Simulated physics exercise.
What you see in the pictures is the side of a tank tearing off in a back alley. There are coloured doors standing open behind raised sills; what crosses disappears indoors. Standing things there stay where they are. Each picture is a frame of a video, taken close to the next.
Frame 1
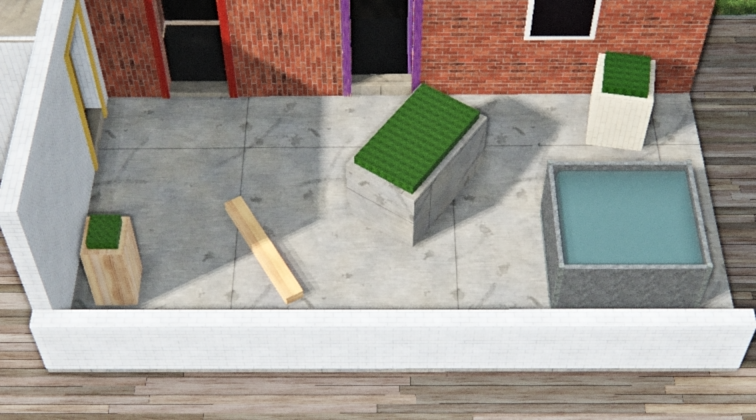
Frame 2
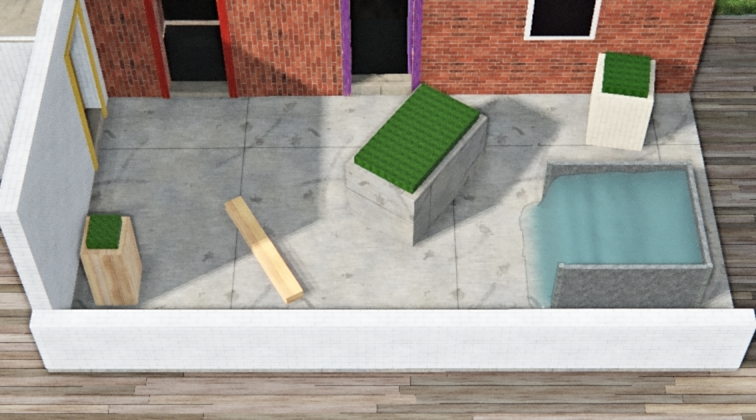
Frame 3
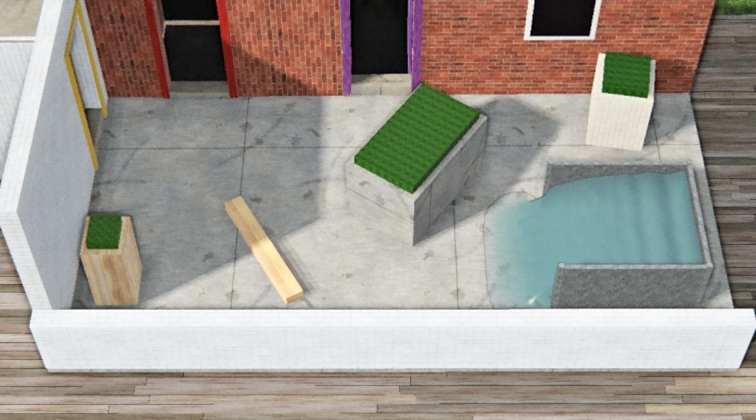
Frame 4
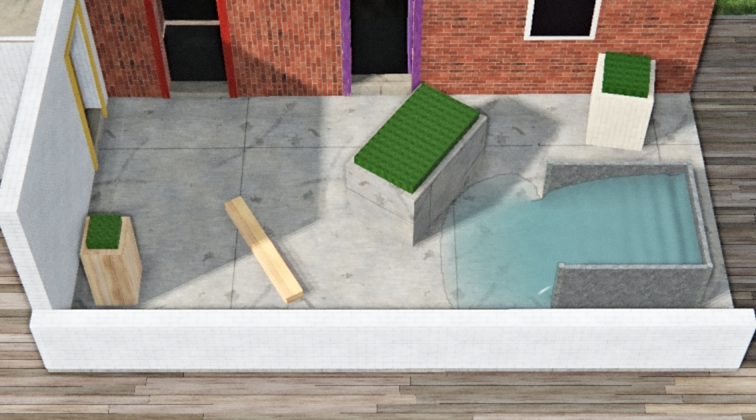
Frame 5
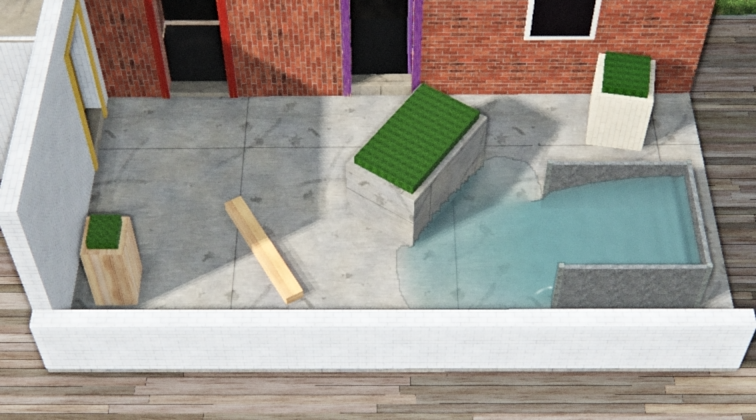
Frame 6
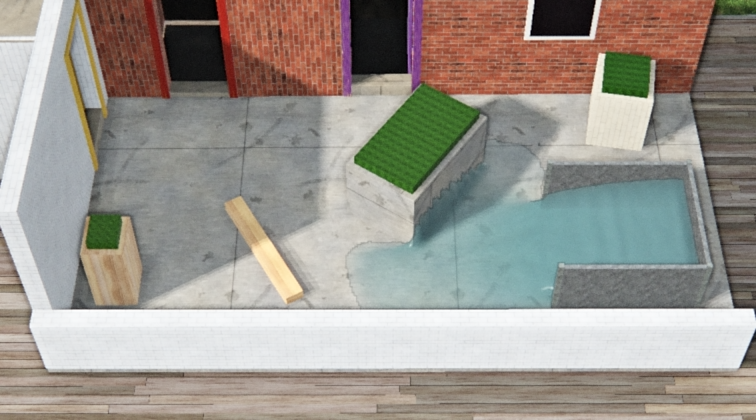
Water pours out through the open left side of a grey stone tank and spreads leftward across the concrete paving, reaching the base of a grass-topped block and passing in front of it, while the wooden plank stays still.
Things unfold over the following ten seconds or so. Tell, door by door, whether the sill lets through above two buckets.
My prediction: Red door: Surpasses it; yellow door: Never surpasses it; purple door: Never surpasses it.
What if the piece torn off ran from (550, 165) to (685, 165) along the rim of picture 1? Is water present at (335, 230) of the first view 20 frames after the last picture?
Bone-dry.
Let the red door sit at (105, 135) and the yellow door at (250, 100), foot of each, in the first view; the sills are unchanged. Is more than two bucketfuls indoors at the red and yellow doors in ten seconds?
I'd say the red beats the mark and the yellow remains short of it.
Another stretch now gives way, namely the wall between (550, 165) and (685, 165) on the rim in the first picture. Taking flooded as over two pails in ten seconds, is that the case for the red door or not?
Answer: Red doesn't reach it.
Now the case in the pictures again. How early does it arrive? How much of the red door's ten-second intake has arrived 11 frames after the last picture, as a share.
Around 0 percent.
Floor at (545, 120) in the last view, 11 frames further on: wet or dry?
By then I'd expect it to be inundated.
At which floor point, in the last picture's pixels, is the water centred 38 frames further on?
Roughly (320, 201).
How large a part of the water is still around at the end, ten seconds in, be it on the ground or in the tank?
The share not yet gone is roughly 90 percent.
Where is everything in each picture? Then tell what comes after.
In the first frame, still water in the water tank at (626, 217).
In the second frame, water pours out at (553, 244) and has run to a hidden place.
In the third frame, the front is at a hidden place, out from the gap at (552, 245).
In the fourth frame, the front is at a hidden place, out from the gap at (552, 246).
In the fifth frame, water pours out at (552, 247) and has run to (412, 302).
In the sixth frame, the front is at (354, 273), out from the gap at (552, 247).
A moment on, water covers 35 % of the floor; the red door not reached, the yellow door not reached, the purple door not reached.
Next, water covers 50 % of the floor; the red door not reached, the yellow door not reached, the purple door not reached.
Then, water covers 80 % of the floor; the red door wet at the sill, nothing in, the yellow door wet at the sill, nothing in, the purple door wet at the sill, nothing in.
Later, water covers 90 % of the floor; the red door over two buckets in, the yellow door under two buckets in, the purple door wet at the sill, nothing in.
In the end, water covers 90 % of the floor; the red door over two buckets in, the yellow door under two buckets in, the purple door wet at the sill, nothing in.
